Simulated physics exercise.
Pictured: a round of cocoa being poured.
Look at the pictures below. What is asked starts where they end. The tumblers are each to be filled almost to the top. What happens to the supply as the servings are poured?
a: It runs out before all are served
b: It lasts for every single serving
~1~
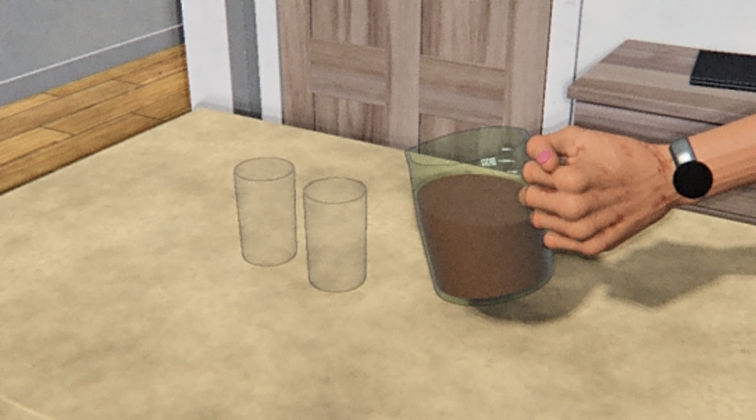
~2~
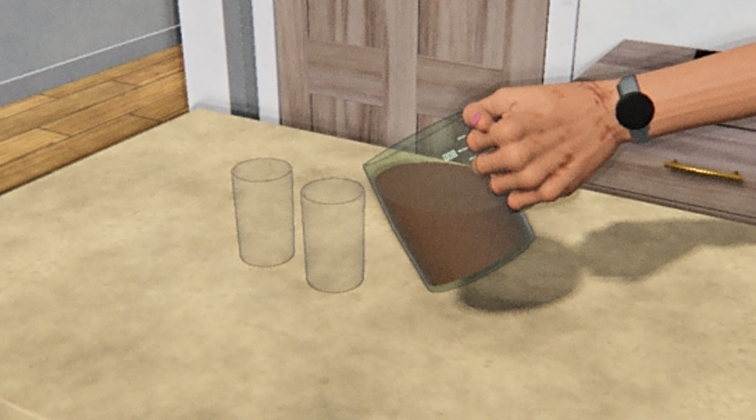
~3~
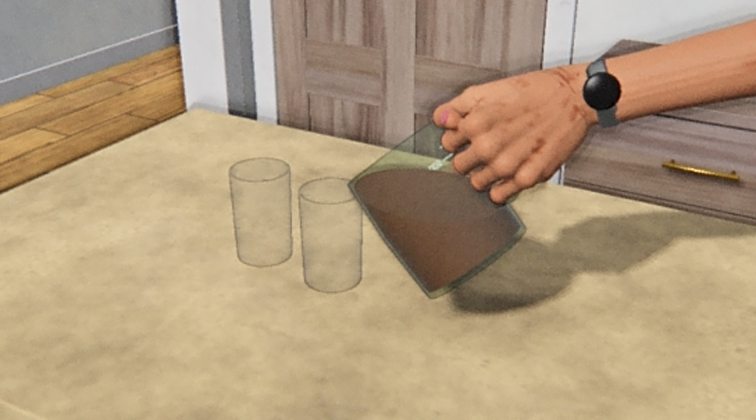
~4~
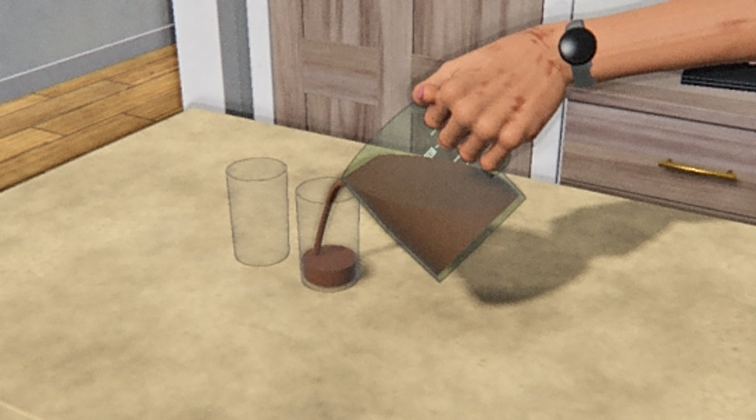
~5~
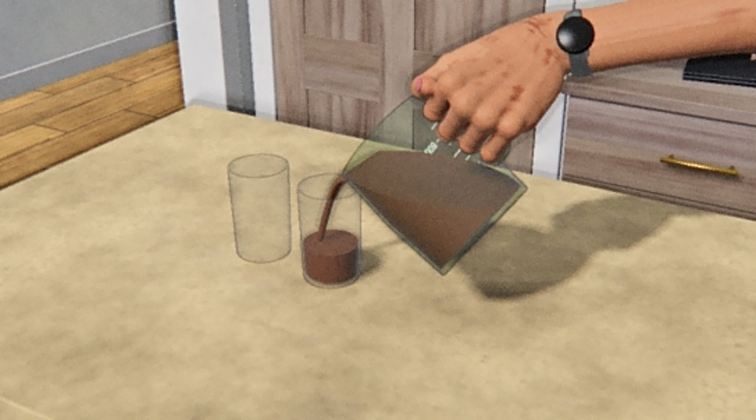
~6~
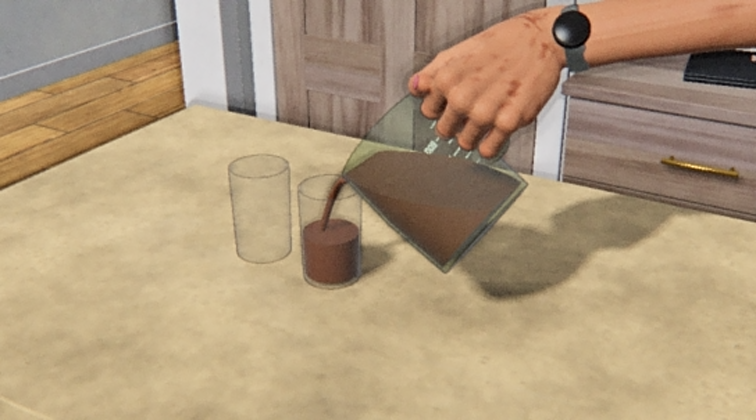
The answer is b.
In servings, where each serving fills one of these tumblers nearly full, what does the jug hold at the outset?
Near 3.0, I'd say.
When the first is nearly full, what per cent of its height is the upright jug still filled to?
Roughly 40 %.
Shortly, the first is about two thirds full.
Then, the first is done and the jug has about two thirds of its load.
At the finish, both are full and about a third of the cocoa is over.
